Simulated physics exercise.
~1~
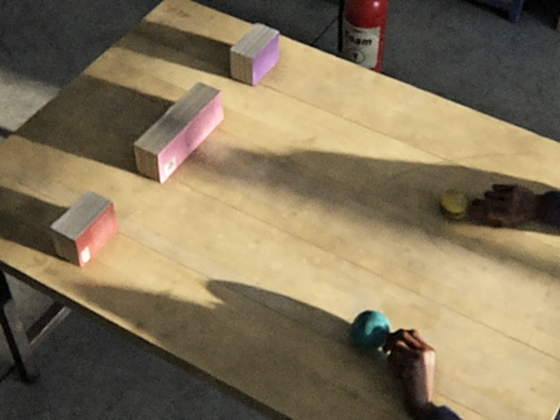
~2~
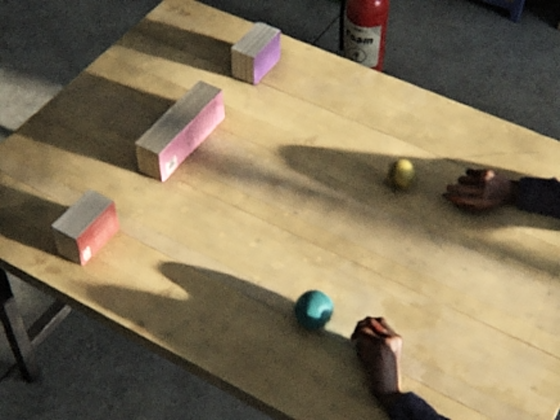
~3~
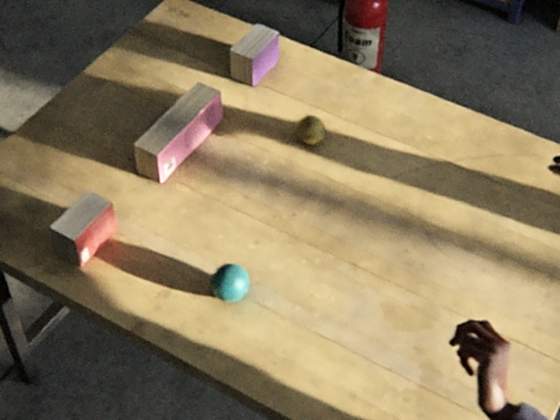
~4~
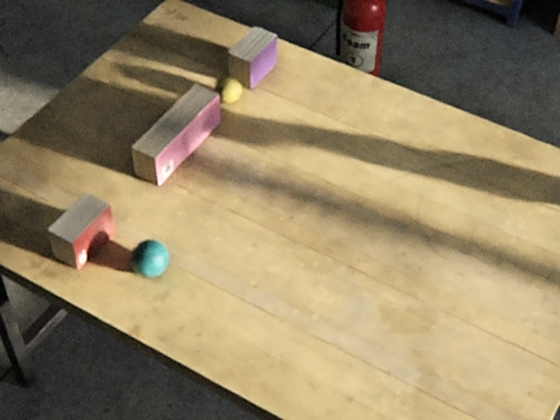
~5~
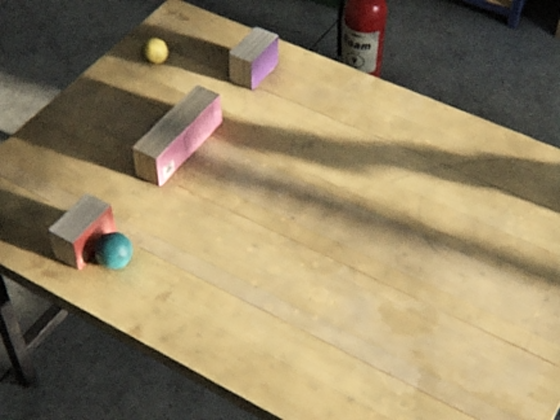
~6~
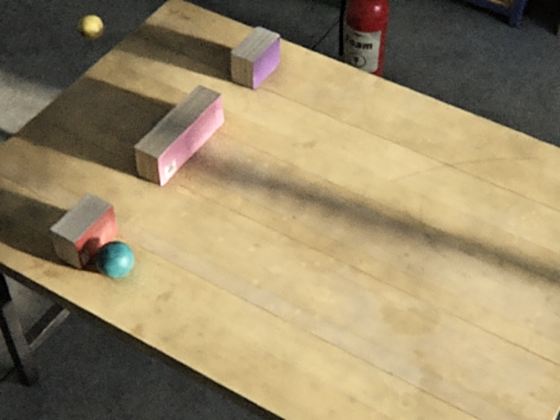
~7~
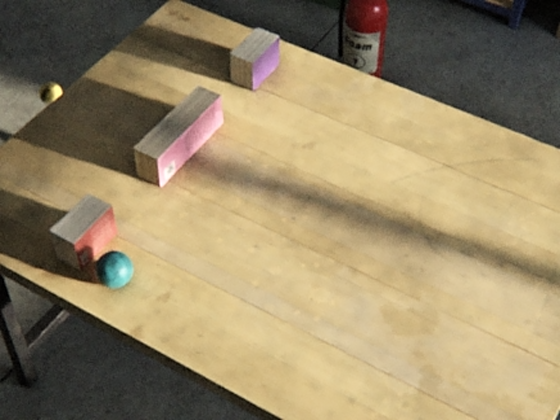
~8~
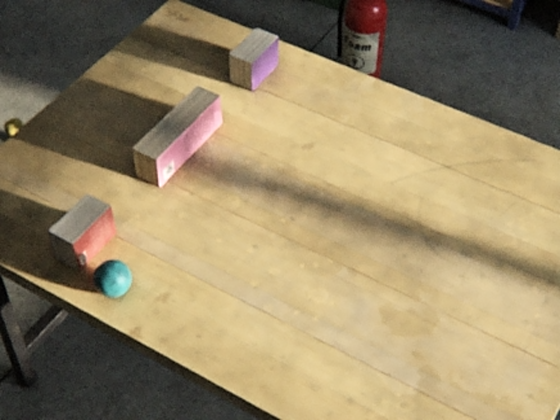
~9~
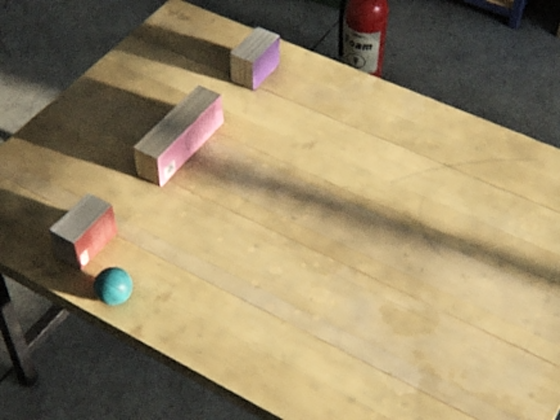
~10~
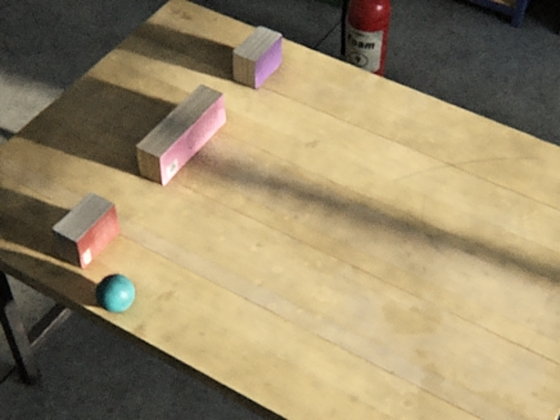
Yellow ball rolling from a hand between wooden blocks and off the table, while a turquoise ball bumps the red-faced block and stays.
